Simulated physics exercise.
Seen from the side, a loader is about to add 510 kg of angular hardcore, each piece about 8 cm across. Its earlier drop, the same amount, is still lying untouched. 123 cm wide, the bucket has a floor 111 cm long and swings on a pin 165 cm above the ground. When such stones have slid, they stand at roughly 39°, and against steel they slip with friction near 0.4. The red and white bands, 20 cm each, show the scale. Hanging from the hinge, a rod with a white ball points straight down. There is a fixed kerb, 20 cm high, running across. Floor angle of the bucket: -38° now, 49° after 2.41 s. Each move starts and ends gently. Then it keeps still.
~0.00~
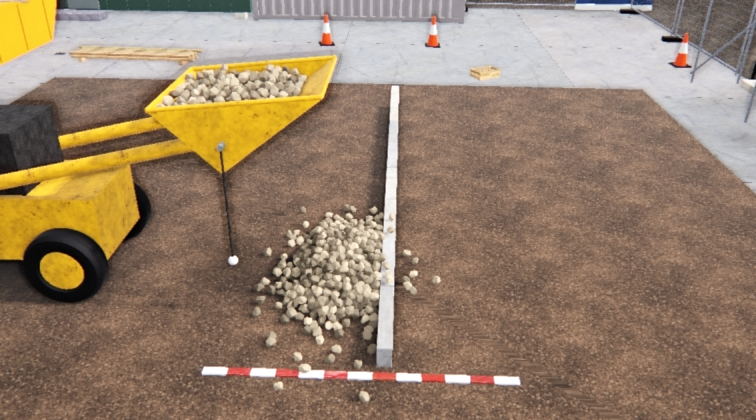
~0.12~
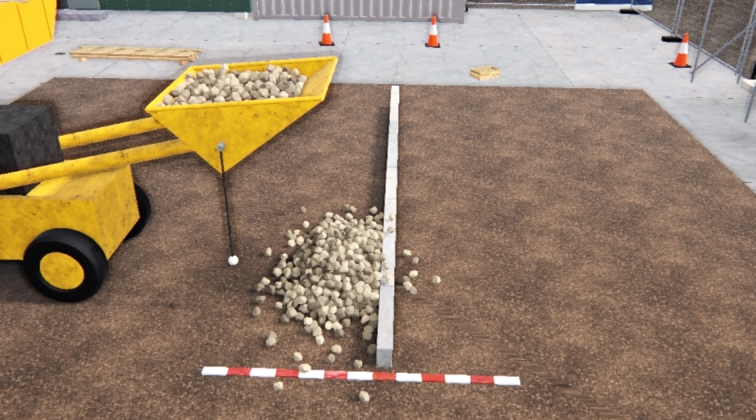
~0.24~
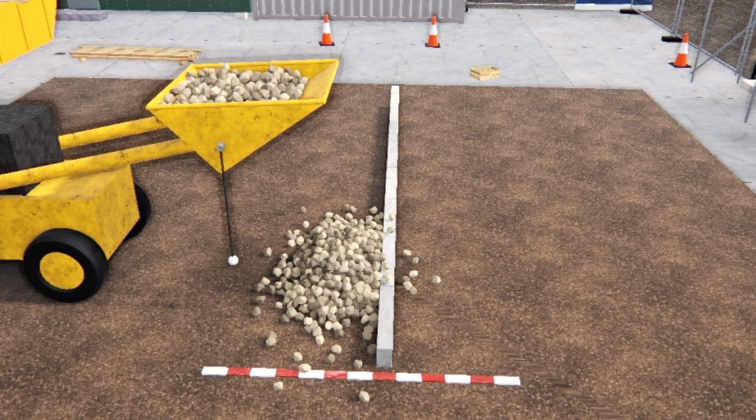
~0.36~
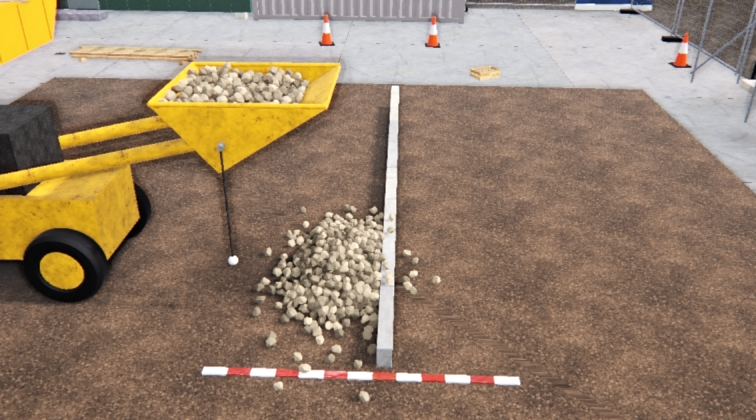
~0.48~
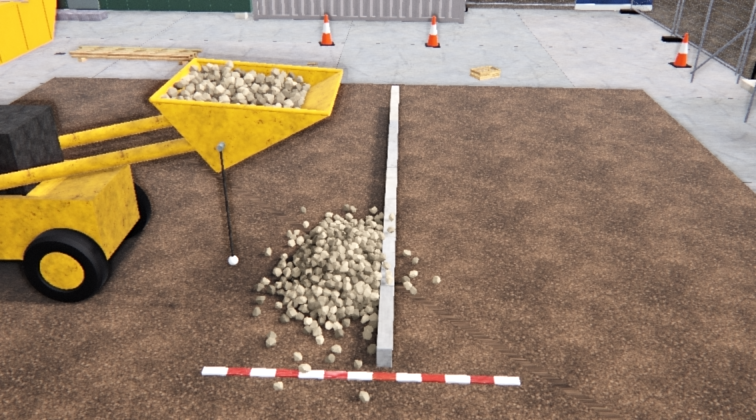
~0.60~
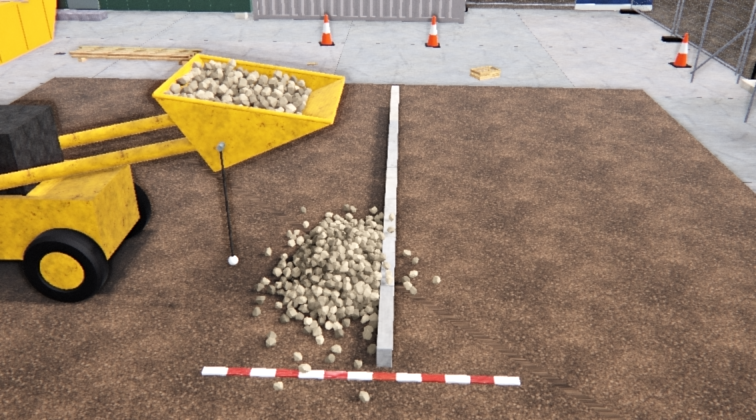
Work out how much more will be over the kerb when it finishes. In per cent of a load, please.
Around 7 out of 100.
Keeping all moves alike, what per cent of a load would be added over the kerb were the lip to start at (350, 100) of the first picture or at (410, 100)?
Roughly 25 and 95 percent, in that order.
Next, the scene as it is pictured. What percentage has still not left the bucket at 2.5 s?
About 5 per cent is held.
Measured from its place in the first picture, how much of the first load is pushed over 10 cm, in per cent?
Close to 5 per cent.
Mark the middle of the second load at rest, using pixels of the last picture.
They end up centred around (342, 252).
After 1.8 s the floor is at 36°; in per cent of one load, 94 in the bucket, 104 on this side of the kerb, 1 over the kerb; the foremost stones are at (411, 267).
After 2.5 s the floor is at 49°; in per cent of one load, 6 in the bucket, 191 on this side of the kerb, 4 over the kerb; the foremost stones are at (418, 268).
After 2.9 s the floor is at 49°; in per cent of one load, 0 in the bucket, 192 on this side of the kerb, 8 over the kerb; the foremost stones are at (459, 273).
After 5.7 s the floor is at 49°; in per cent of one load, 0 in the bucket, 192 on this side of the kerb, 8 over the kerb; the foremost stones are at (468, 264). Net gain over the kerb, 7.
